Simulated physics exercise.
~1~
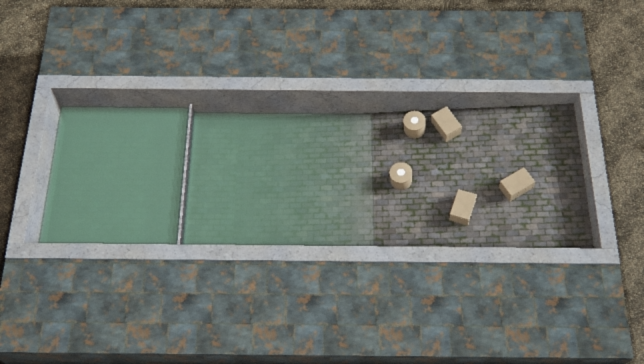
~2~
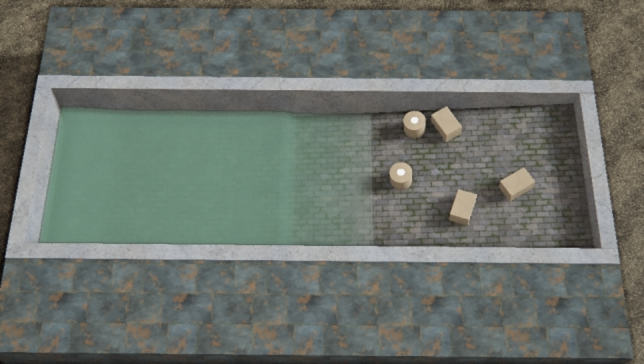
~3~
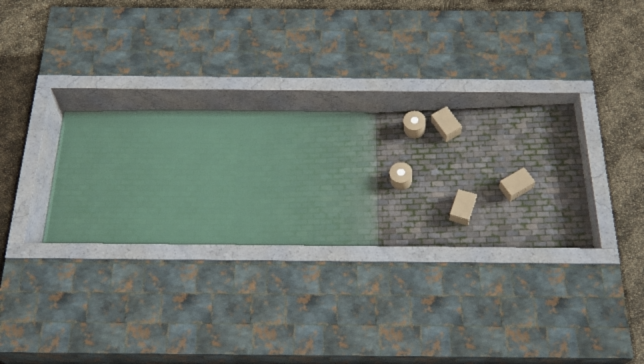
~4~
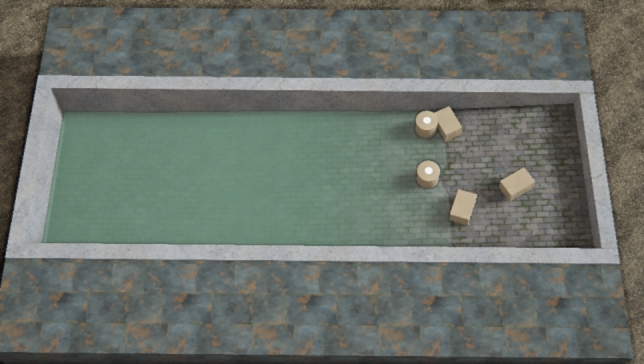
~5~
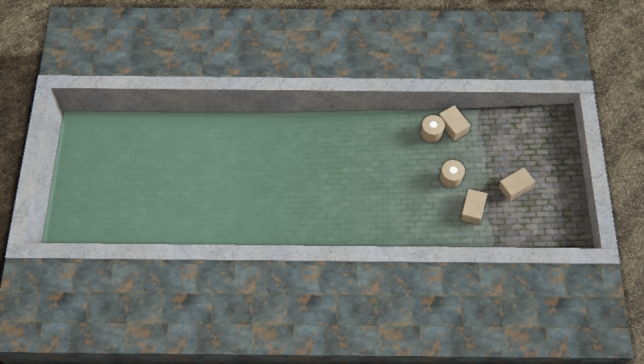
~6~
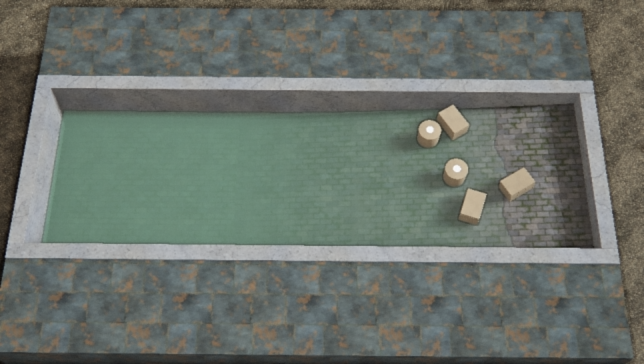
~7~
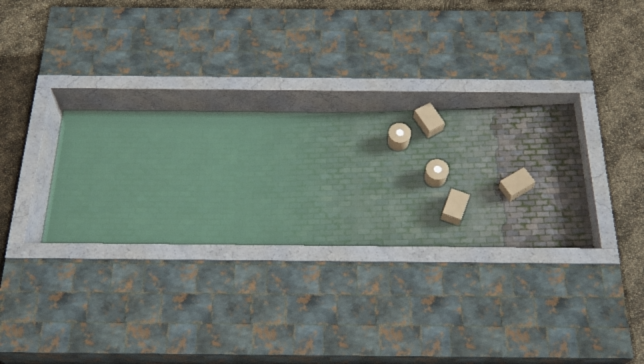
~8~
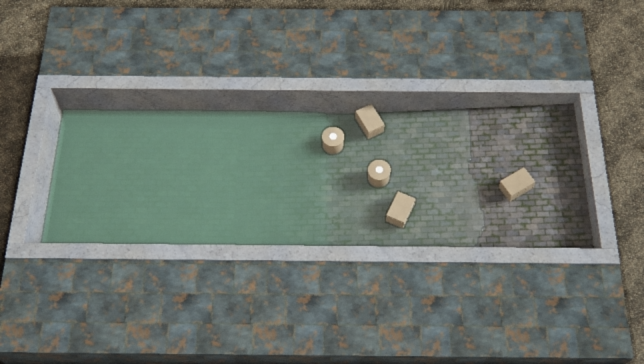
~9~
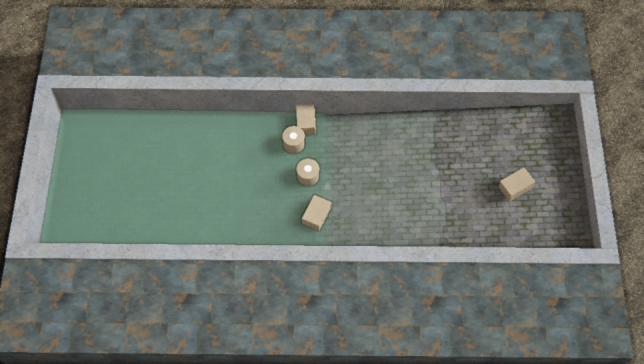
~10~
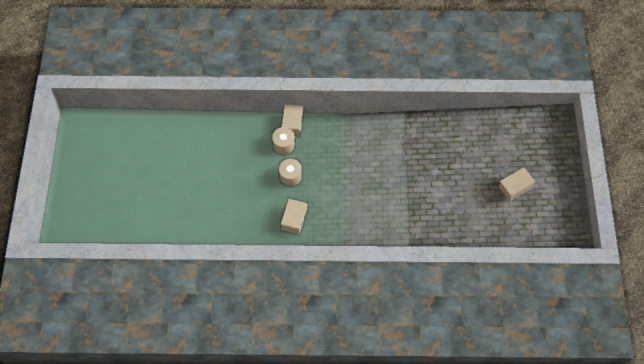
At the start, a thin barrier holds back deeper green water at the left of a long stone-walled basin, while three pale crates and two round tubs rest on the bare paved slope at the right. The barrier vanishes and the water surges rightward up the paving. It reaches the tubs first, nudging them right, then shifts two of the crates slightly as it spreads further. The water then draws back, carrying both tubs and two crates steadily left. At the end, those four sit in a loose column near the middle, while one crate remains alone on the exposed slope.
